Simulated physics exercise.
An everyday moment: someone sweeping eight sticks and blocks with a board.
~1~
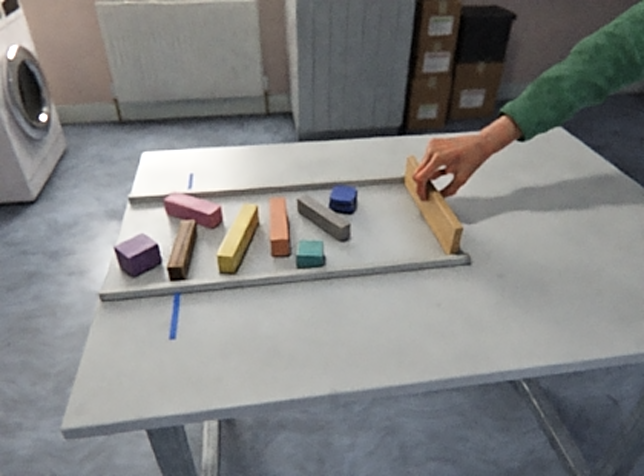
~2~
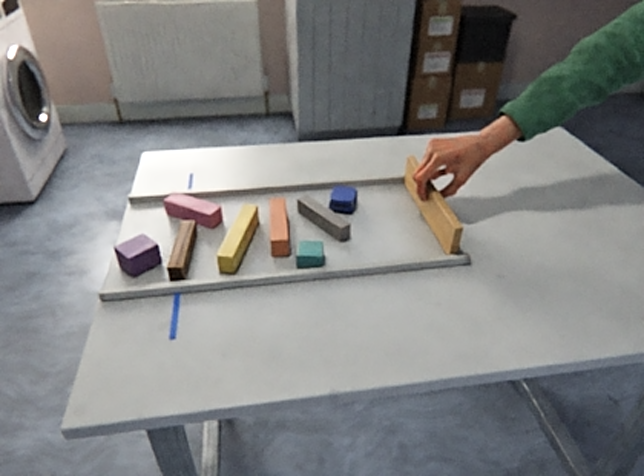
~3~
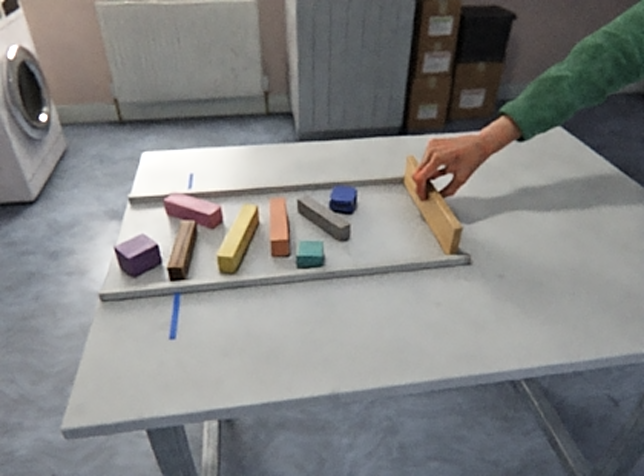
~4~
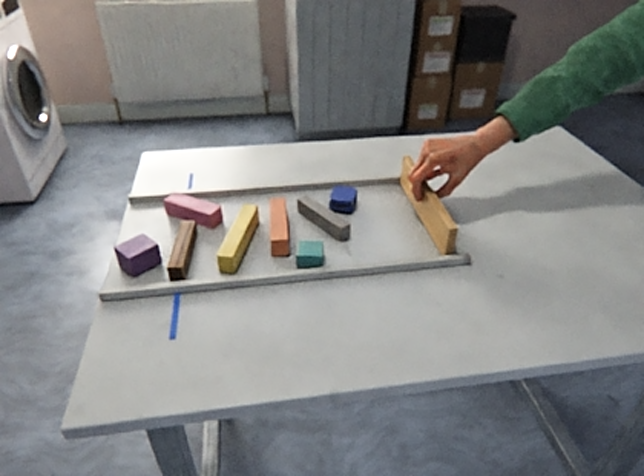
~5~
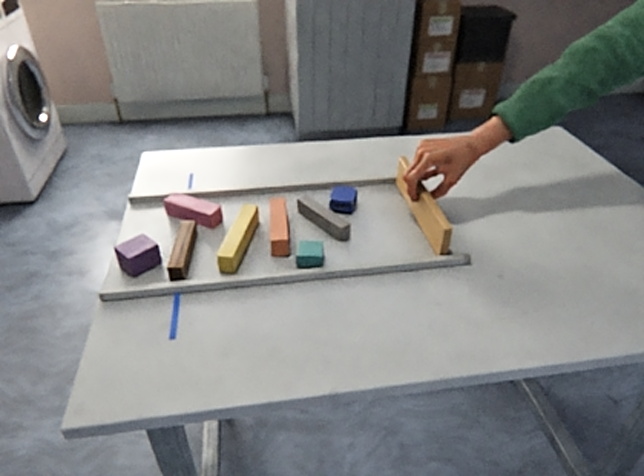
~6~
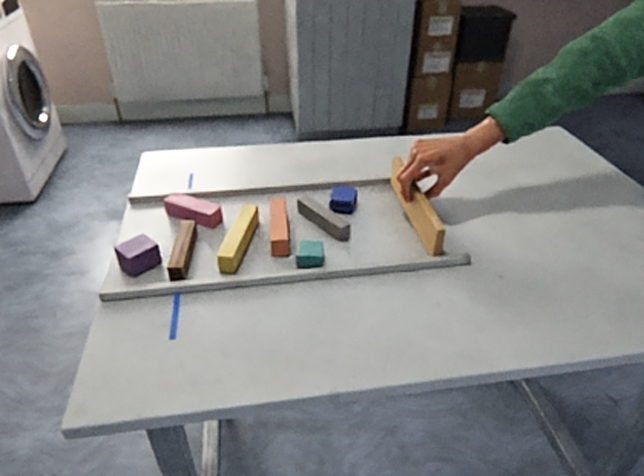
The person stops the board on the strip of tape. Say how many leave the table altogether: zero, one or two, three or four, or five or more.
Here the number that fall off is one or two.
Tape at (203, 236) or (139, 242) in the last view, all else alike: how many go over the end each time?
In that order 0 and 5.
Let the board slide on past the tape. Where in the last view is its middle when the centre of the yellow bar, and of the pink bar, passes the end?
For the yellow bar at (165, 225), for the pink bar at (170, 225).
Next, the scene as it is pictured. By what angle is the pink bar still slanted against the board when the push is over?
About 25°.
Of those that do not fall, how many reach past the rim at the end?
It comes to 3.
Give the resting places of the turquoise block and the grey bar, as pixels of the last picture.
First (165, 274), then (161, 237).
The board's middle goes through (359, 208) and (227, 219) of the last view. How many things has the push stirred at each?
At the one place 1, at the other 8.
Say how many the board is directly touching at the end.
It touches 3.
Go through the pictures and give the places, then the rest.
Purple block (138, 254); brown stick (183, 249); pink bar (193, 210); board (430, 202); tape (184, 238), in the first picture.
Brown stick (183, 249); turquoise block (310, 255), in the second picture.
Pink bar (193, 210); grey bar (323, 217), in the third picture.
Purple block (138, 254); board (425, 203), in the fourth picture.
Brown stick (183, 249); blue case (343, 200), in the fifth picture.
Purple block (138, 254); brown stick (183, 249); pink bar (193, 210); board (414, 203); tape (184, 238), in the sixth picture.
Soon after, none off yet; purple block at rest near (138, 254); brown stick at rest near (183, 249); pink bar at rest near (193, 210).
At rest, the number that fall off is one or two; fallen, purple block.
